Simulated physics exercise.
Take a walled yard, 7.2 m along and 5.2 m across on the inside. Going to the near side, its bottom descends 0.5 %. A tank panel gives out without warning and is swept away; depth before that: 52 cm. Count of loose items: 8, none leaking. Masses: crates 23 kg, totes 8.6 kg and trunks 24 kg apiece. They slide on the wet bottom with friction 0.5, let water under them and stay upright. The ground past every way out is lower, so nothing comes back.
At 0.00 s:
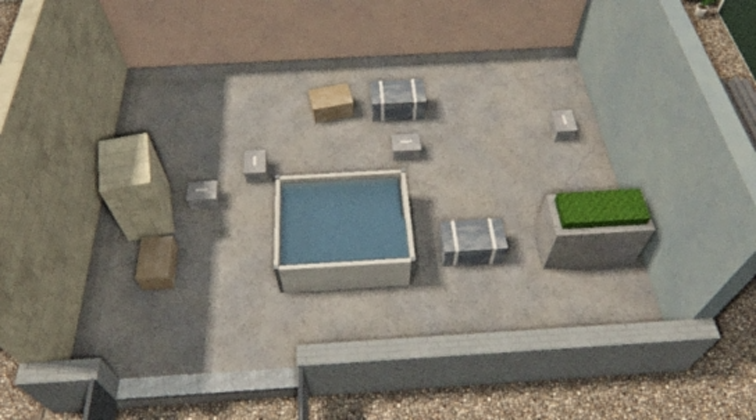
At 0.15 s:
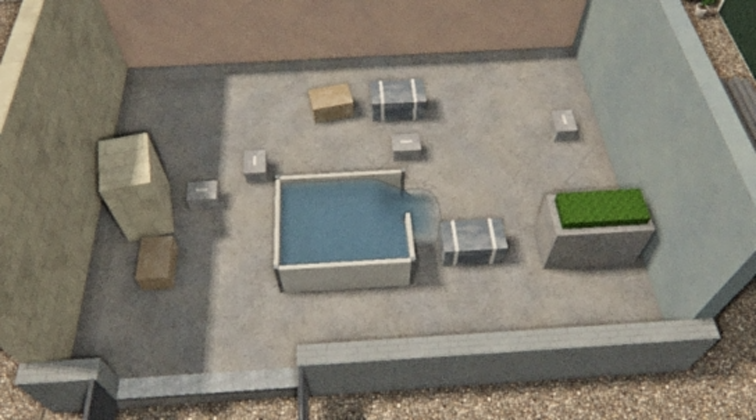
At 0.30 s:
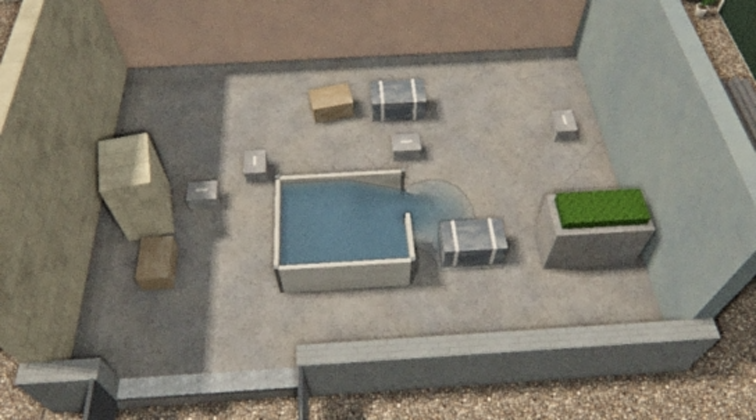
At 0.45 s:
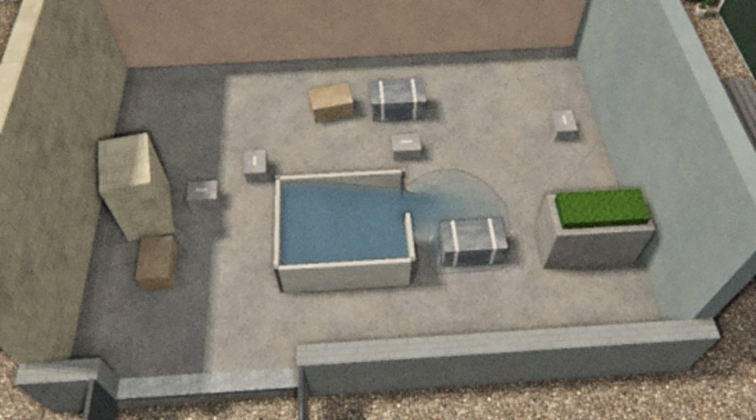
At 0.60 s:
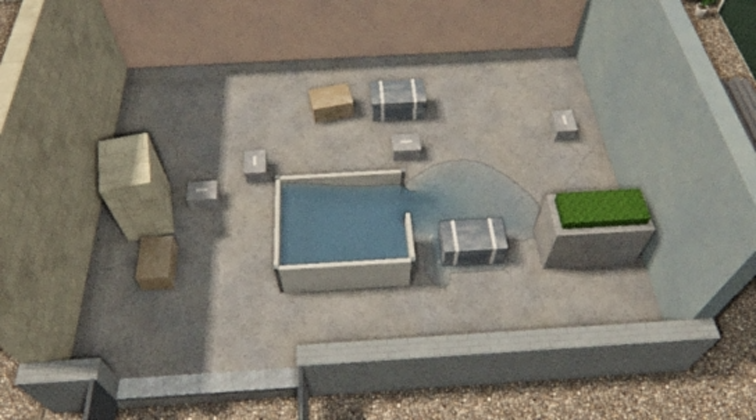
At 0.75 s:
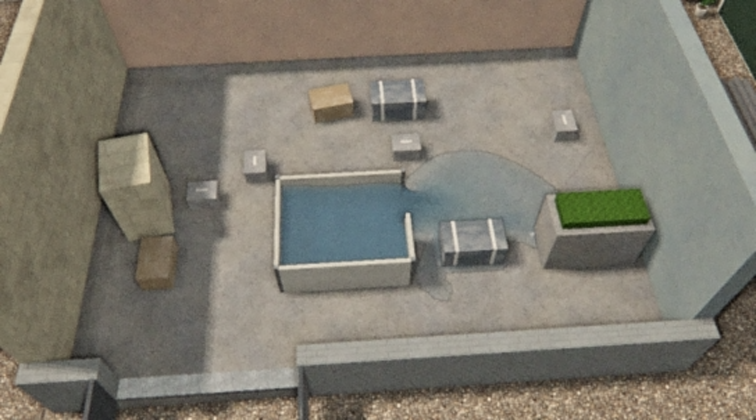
In a walled yard, water pours through a tank's open right side and spreads around a grey trunk.
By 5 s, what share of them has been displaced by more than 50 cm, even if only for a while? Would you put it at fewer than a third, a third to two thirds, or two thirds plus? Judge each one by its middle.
I would say fewer than a third.
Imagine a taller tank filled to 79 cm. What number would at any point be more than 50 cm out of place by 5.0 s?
Then 2 of them.
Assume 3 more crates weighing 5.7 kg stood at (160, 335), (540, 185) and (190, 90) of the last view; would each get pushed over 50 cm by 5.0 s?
Going through them in turn, I'd say not that far, beyond and not that far.
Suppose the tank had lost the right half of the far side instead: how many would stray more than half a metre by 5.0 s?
Then 3 of them would.
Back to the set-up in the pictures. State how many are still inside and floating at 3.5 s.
Total: 1.
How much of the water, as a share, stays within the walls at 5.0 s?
Still held: Near 100 %.
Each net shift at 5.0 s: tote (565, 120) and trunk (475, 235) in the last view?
Object 1: 150 cm. Object 2: 30 cm.
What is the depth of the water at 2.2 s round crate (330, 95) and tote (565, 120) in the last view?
I'd put it at 0 cm and 9 cm respectively.
After 1.1 s 0 of 8 are over 50 cm from their spots; 0 afloat.
After 2.2 s 0 of 8 are over 50 cm from their spots; 1 afloat.
After 3.5 s 1 of 8 are over 50 cm from their spots; 1 afloat.
After 5.0 s 1 of 8 are over 50 cm from their spots, and 1 have been at some point; 1 afloat.
